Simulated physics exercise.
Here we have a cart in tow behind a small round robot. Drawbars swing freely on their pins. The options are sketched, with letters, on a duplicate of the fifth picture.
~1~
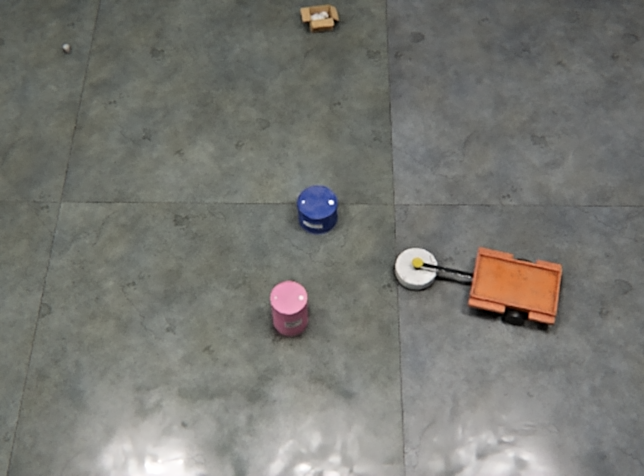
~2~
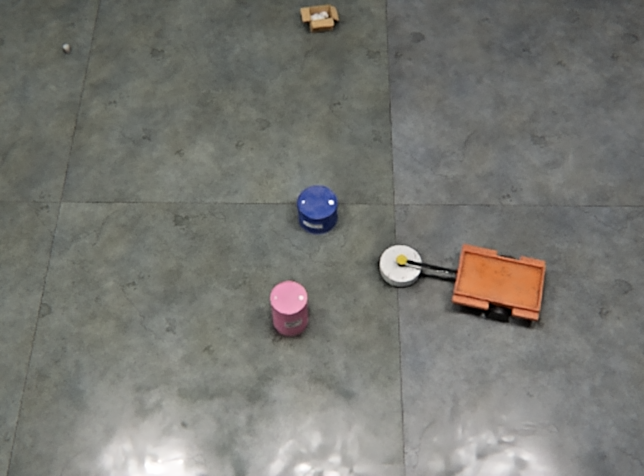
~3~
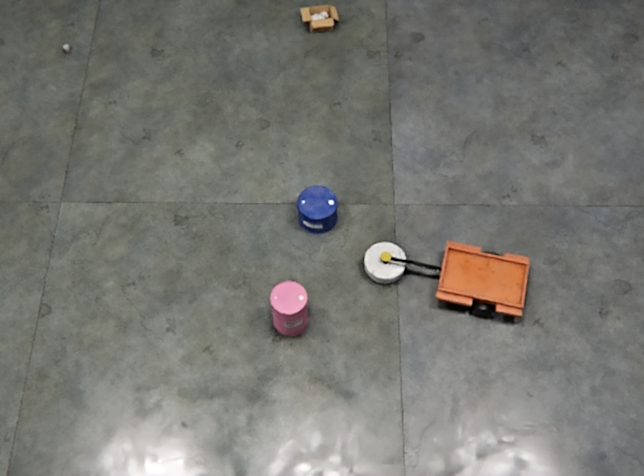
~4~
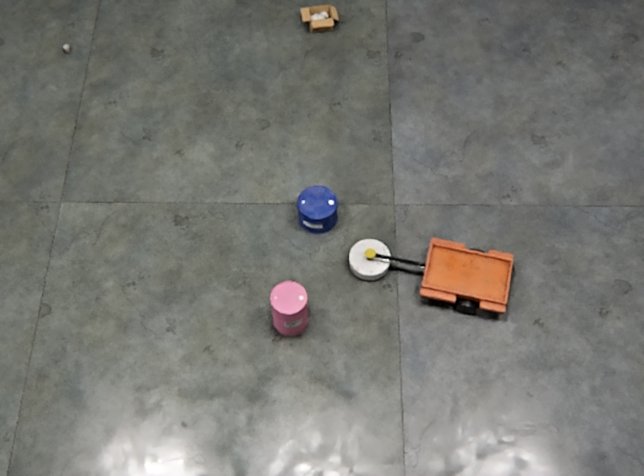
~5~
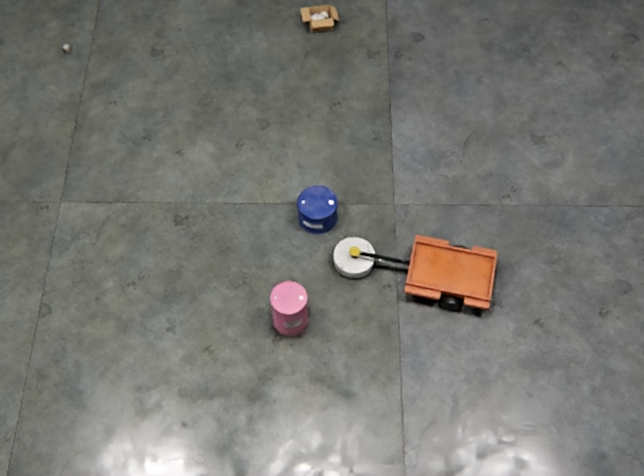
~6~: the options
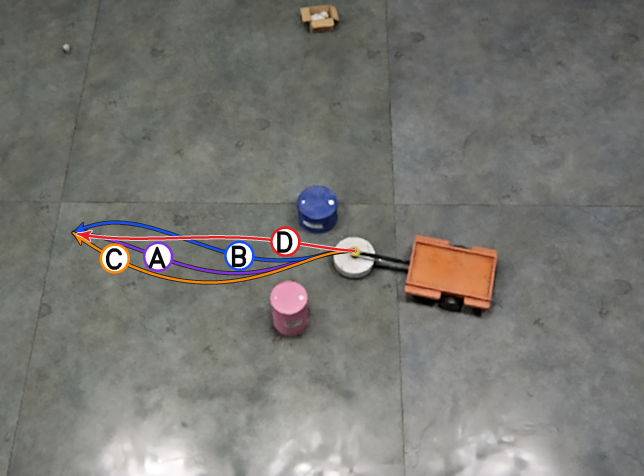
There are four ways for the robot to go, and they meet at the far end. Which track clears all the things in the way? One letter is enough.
B is the clean one.
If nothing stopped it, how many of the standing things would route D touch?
In all, one.
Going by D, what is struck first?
It meets the blue tub.
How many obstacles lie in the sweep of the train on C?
In all, one.
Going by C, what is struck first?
The pink drum.
On the marked copy, A from (355, 251) via (209, 271) to (73, 233); B from (355, 251) via (210, 248) to (73, 233); C from (355, 251) via (202, 282) to (73, 233); D from (355, 251) via (216, 237) to (78, 234).
Taking B. A third of the way, robot (253, 264), cart (350, 263).
Two thirds of the way, robot (159, 235), cart (250, 249).
When it is over, robot (76, 239), cart (170, 237); nothing has been touched.
As for the rest, A meets the pink drum; C meets the pink drum; D meets the blue tub.
